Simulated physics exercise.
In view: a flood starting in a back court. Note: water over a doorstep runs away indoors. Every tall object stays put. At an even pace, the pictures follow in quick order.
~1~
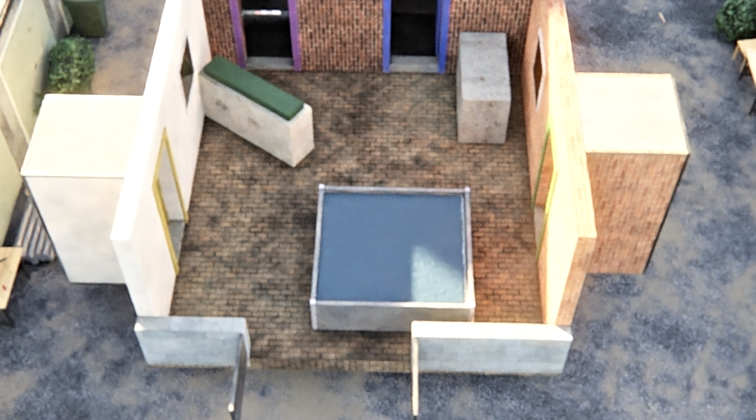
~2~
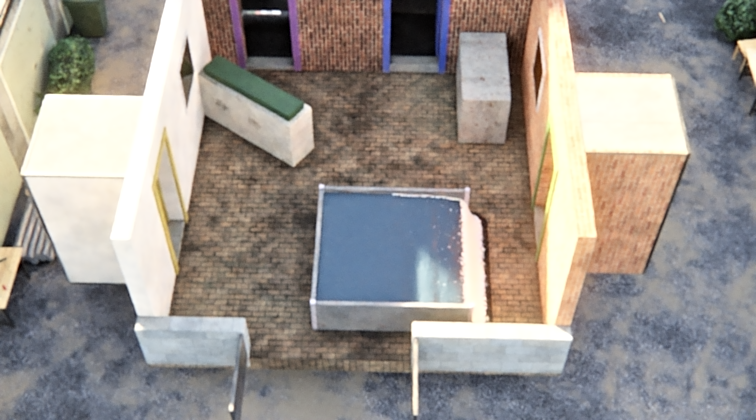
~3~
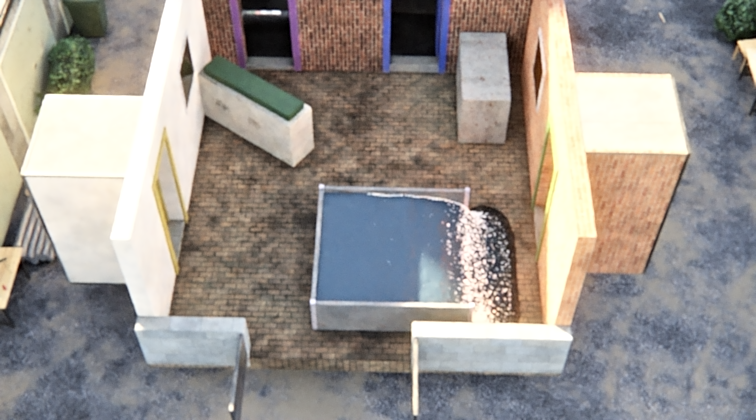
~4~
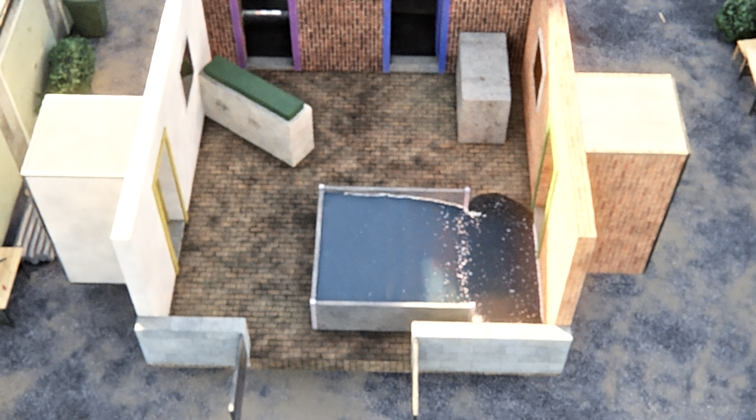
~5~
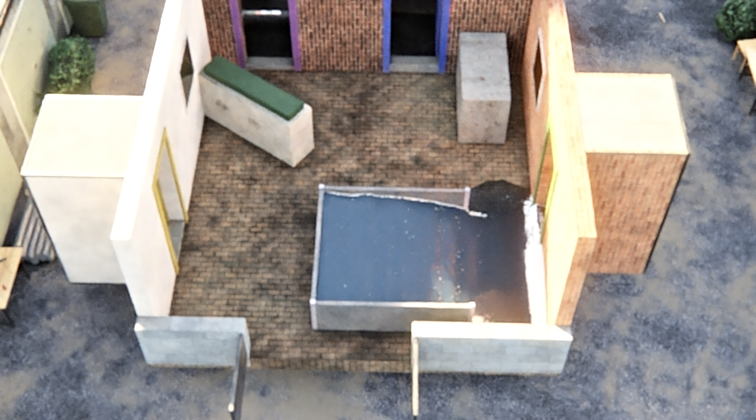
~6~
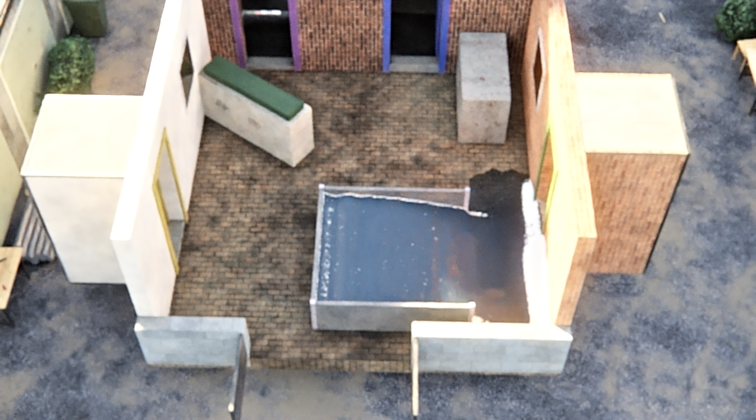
Water in an open tank pours out the right side and spreads across the brick floor.
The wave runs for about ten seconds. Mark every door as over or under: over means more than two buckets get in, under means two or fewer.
Green door - over; yellow door - under; purple door - over; blue door - under.
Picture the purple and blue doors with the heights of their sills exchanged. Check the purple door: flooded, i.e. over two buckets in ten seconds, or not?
Note: Purple door comes in below.
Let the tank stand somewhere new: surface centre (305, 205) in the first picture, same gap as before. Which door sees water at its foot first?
It's the door marked green.
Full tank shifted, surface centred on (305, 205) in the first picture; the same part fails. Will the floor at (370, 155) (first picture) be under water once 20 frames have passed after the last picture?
Unflooded.
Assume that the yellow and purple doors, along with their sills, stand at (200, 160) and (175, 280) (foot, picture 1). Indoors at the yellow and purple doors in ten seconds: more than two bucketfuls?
As it turns out, the yellow door keeps within it while the purple door keeps within it.
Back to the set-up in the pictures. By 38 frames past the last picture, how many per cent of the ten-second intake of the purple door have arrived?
Something like 0 in a hundred.
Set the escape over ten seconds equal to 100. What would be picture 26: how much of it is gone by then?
Roughly 65 percent.
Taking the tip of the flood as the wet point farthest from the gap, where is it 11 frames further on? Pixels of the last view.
Close to (516, 77), I think.
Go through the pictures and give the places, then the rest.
Still water in the open tank at (393, 247), in the first picture.
Water pours out at (465, 263) and has run to a hidden place, in the second picture.
The front is at a hidden place, out from the gap at (465, 265), in the third picture.
The front is at a hidden place, out from the gap at (465, 266), in the fourth picture.
The front is at (529, 193), out from the gap at (465, 266), in the fifth picture.
Water pours out at (465, 266) and has run to (528, 180), in the sixth picture.
A moment on, water covers 15 % of the floor; the green door far over two buckets in, the yellow door not reached, the purple door not reached, the blue door not reached.
Next, water covers 25 % of the floor; the green door far over two buckets in, the yellow door not reached, the purple door not reached, the blue door not reached.
Then, water covers 55 % of the floor; the green door far over two buckets in, the yellow door not reached, the purple door not reached, the blue door wet at the sill, nothing in.
Later, water covers 80 % of the floor; the green door far over two buckets in, the yellow door wet at the sill, nothing in, the purple door wet at the sill, nothing in, the blue door wet at the sill, nothing in.
In the end, water covers 95 % of the floor; the green door far over two buckets in, the yellow door wet at the sill, nothing in, the purple door over two buckets in, the blue door wet at the sill, nothing in.
